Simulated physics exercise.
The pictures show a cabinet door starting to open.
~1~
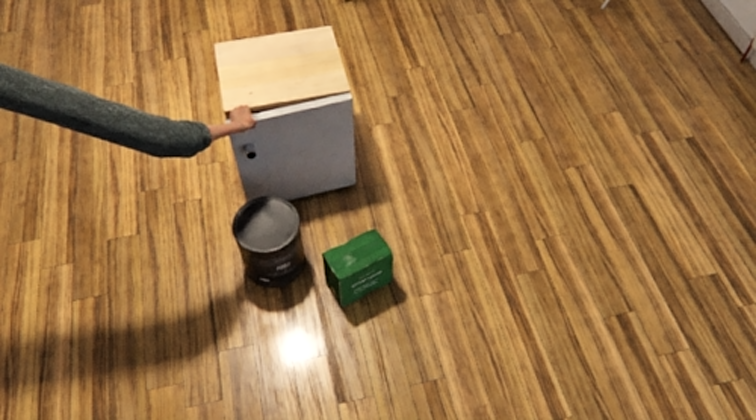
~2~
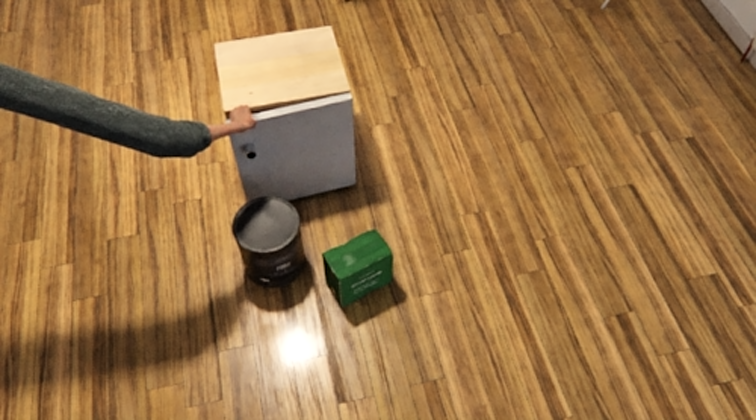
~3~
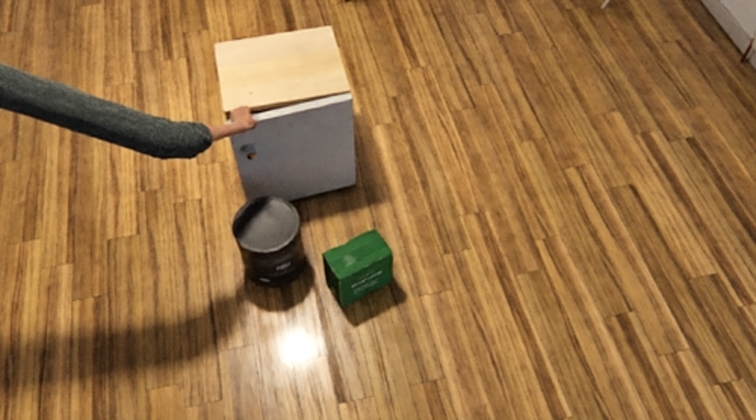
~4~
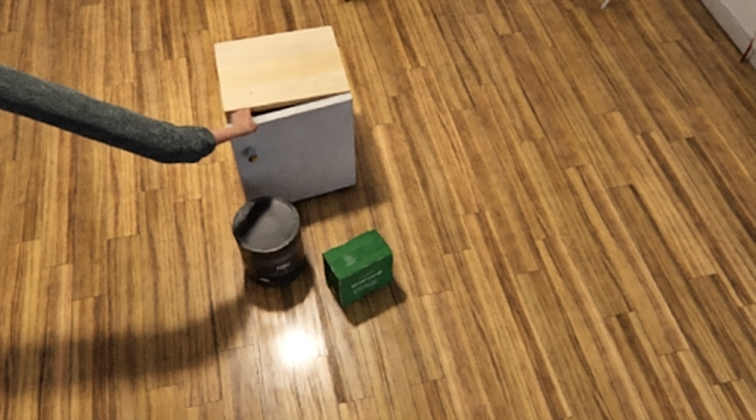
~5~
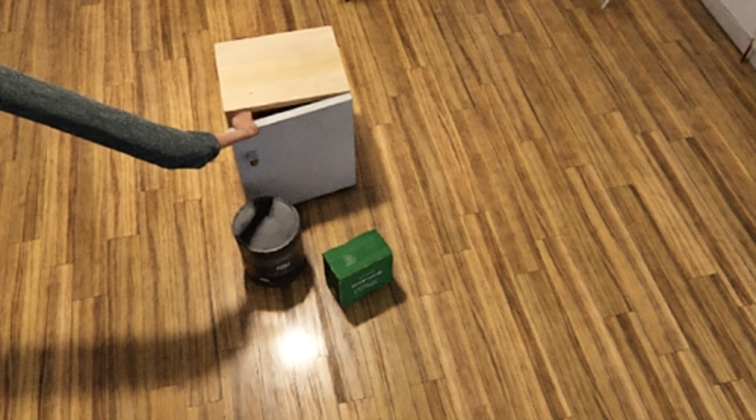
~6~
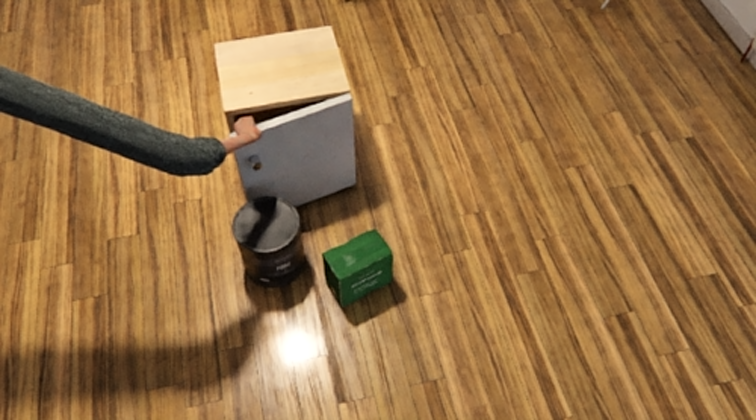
White cabinet door opening slightly as a hand in a grey sleeve pulls its top edge, behind a black pail and green parcel.
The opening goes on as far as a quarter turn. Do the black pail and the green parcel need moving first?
The black pail gets knocked, the green parcel gets knocked.
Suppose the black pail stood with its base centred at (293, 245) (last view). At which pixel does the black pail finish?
It ends around (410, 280).
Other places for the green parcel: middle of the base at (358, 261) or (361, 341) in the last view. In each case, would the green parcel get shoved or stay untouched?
The green parcel is struck; is missed.
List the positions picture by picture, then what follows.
In the first picture, door 4° open; black pail (271, 243); green parcel (358, 268); door (298, 159).
In the second picture, door 4° open; green parcel (358, 268); door (298, 159).
In the third picture, door 5° open; black pail (271, 243); door (298, 160).
In the fourth picture, door 7° open; green parcel (358, 268); door (299, 161).
In the fifth picture, door 9° open; black pail (271, 243); door (299, 163).
In the sixth picture, door 12° open; black pail (271, 243); green parcel (358, 268); door (301, 166).
Then, 0.94 s on from there, door 43° open; black pail displaced about its own width near (294, 274); green parcel displaced a little near (362, 269).
In the end, the black pail gets shoved, near (300, 286); the green parcel gets shoved, near (388, 281).
